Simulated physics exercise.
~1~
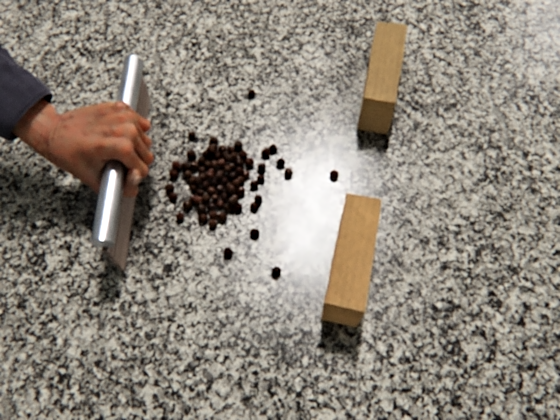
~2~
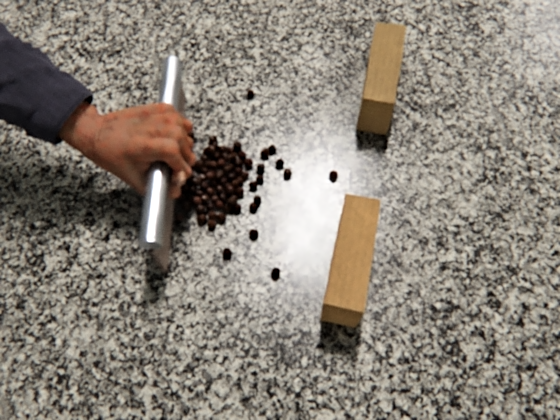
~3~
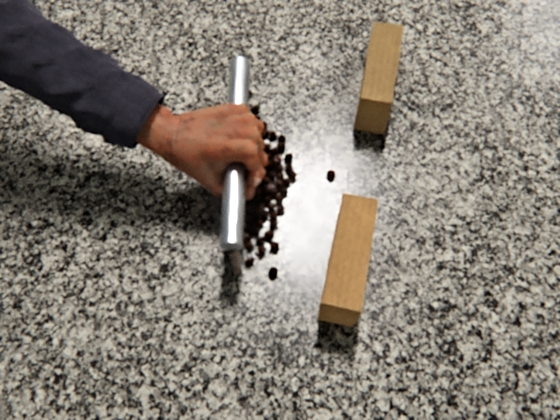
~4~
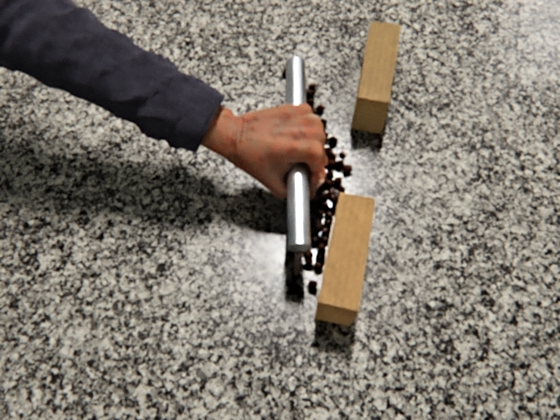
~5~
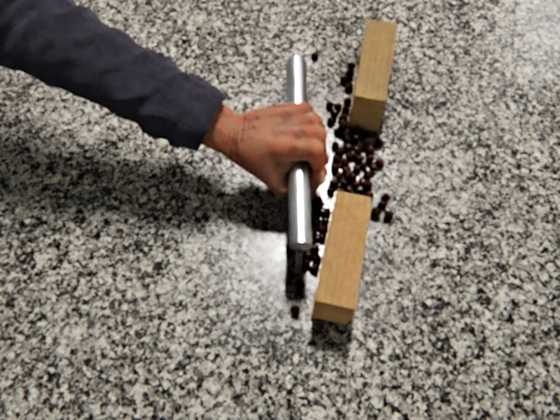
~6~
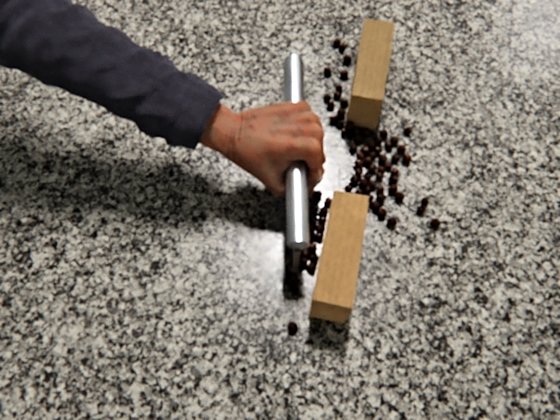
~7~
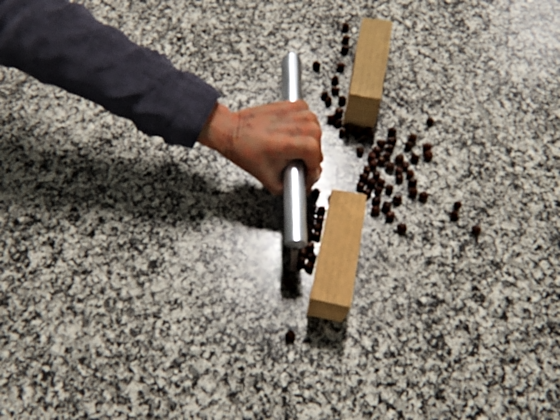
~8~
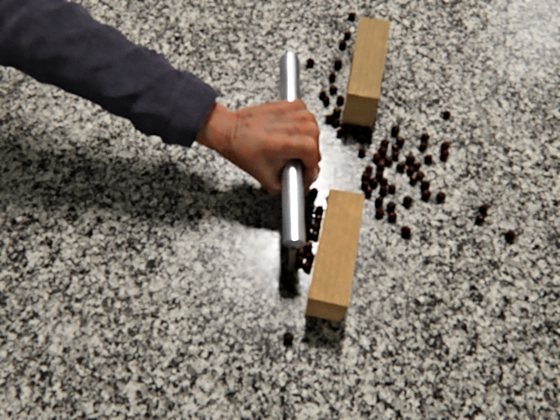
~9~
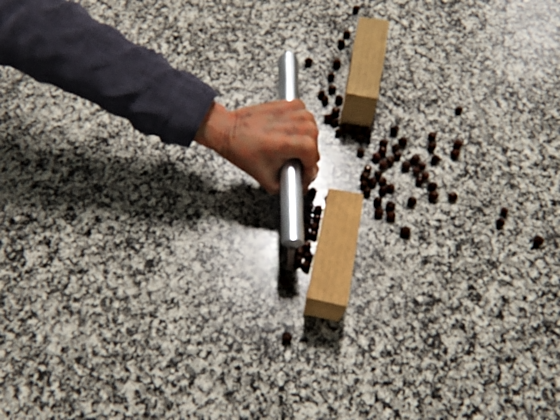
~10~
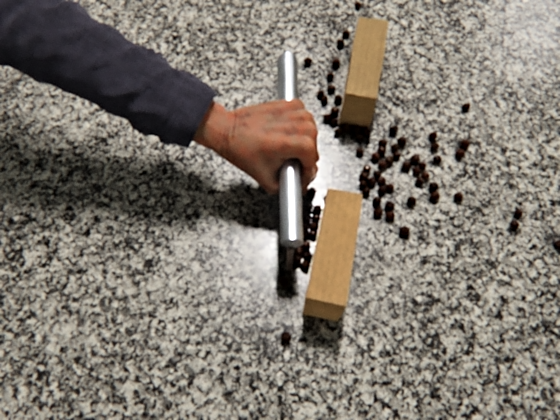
At the start, a hand in a dark sleeve holds a metal scraper to the left of a loose pile of small dark chocolate balls on a speckled stone surface, with two wooden blocks standing to the right, a gap between them. The hand pushes the scraper rightwards into the pile, squeezing the balls into a narrow band. The scraper stops just short of the blocks, and many balls spill through the gap and scatter beyond it. A few roll farther right before settling. At the end, over half lie in or past the gap, while many others remain held up before the blocks.
